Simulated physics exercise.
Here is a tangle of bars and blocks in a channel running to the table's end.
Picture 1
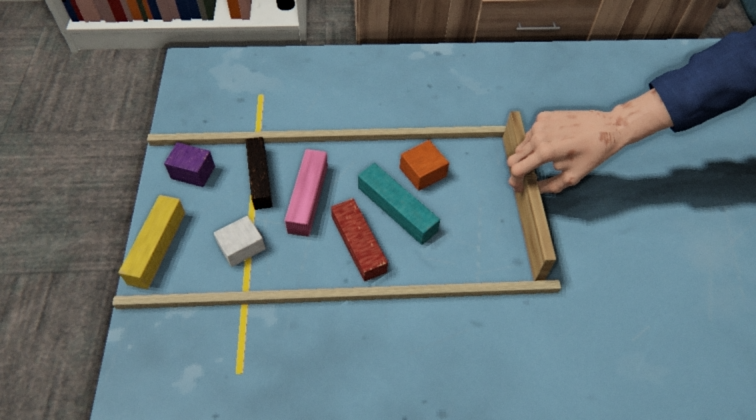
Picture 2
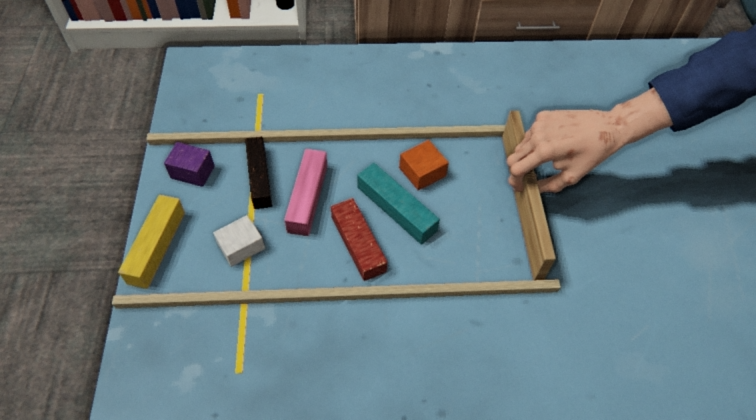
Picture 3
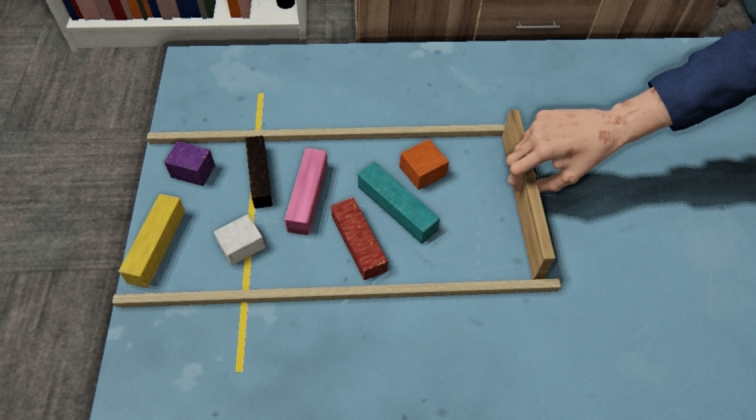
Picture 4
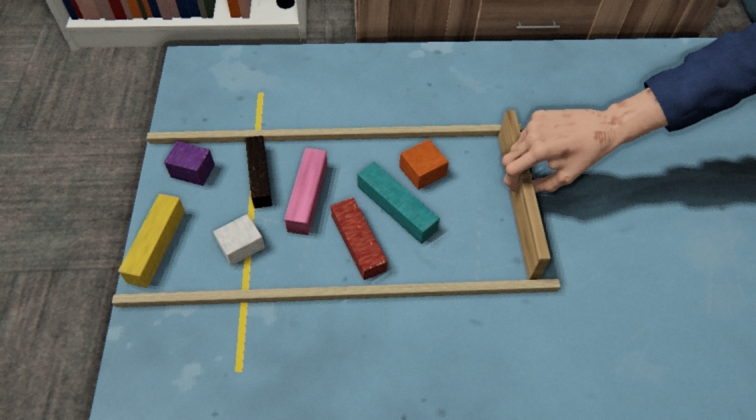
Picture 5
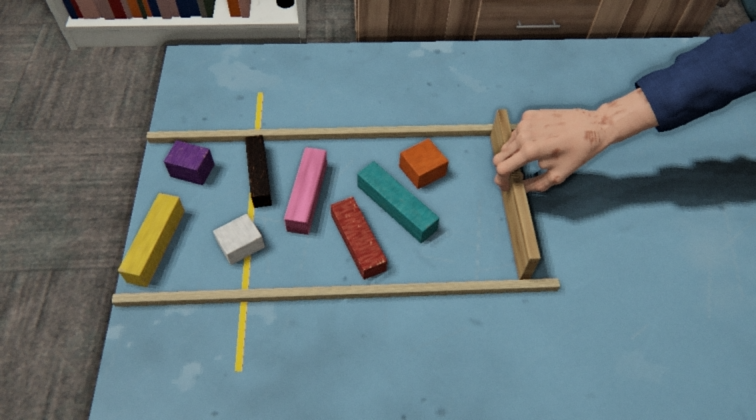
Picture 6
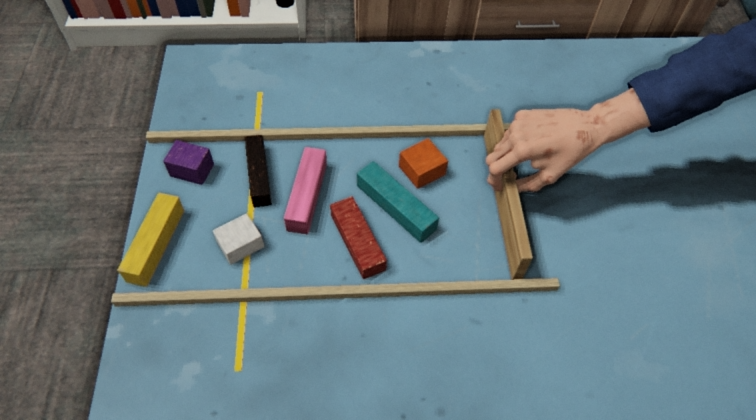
At first, a hand holds a wooden board upright across the right end of a channel on a blue table, with colourful bars and blocks scattered between two wooden rails. Then the hand slides the board slightly left, while the bars and blocks stay where they are.
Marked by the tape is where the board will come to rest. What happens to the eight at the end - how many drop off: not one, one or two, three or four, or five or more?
The count of those that drop off: One or two.
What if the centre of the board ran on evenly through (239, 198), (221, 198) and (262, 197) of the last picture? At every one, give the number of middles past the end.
First 1, then 3, finally 0.
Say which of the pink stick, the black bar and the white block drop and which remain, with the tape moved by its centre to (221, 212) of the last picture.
One by one: The pink stick holds its spot, the black bar topples, the white block holds its spot.
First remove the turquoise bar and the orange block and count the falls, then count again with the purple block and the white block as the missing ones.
The answer is 0 and then 0.
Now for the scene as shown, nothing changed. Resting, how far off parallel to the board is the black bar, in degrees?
I'd say it's about 0° out of line.
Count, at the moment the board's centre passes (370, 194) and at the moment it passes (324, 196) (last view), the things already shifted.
By then 4, and later 6.
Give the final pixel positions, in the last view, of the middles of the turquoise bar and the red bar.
Roughly at (217, 204) and at (212, 251), in that order.
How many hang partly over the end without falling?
Looks like 0 of them.
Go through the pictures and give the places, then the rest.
In the first picture, yellow bar (154, 241); purple block (190, 165); white block (240, 241); board (526, 192); tape (252, 213).
In the second picture, purple block (190, 165); orange block (424, 165).
In the third picture, white block (240, 240); board (526, 191).
In the fourth picture, yellow bar (154, 239); turquoise bar (397, 202).
In the fifth picture, purple block (190, 163); pink stick (307, 190).
In the sixth picture, yellow bar (153, 239); purple block (189, 163); white block (239, 239); board (506, 191); tape (251, 211).
Soon after, none off yet; yellow bar at rest near (153, 239); purple block at rest near (189, 163); white block at rest near (239, 239).
After that, none off yet; yellow bar at rest near (153, 239); purple block displaced a little near (171, 165); white block displaced about its own width near (208, 252).
In the end, the number that fall off is one or two; gone, purple block.
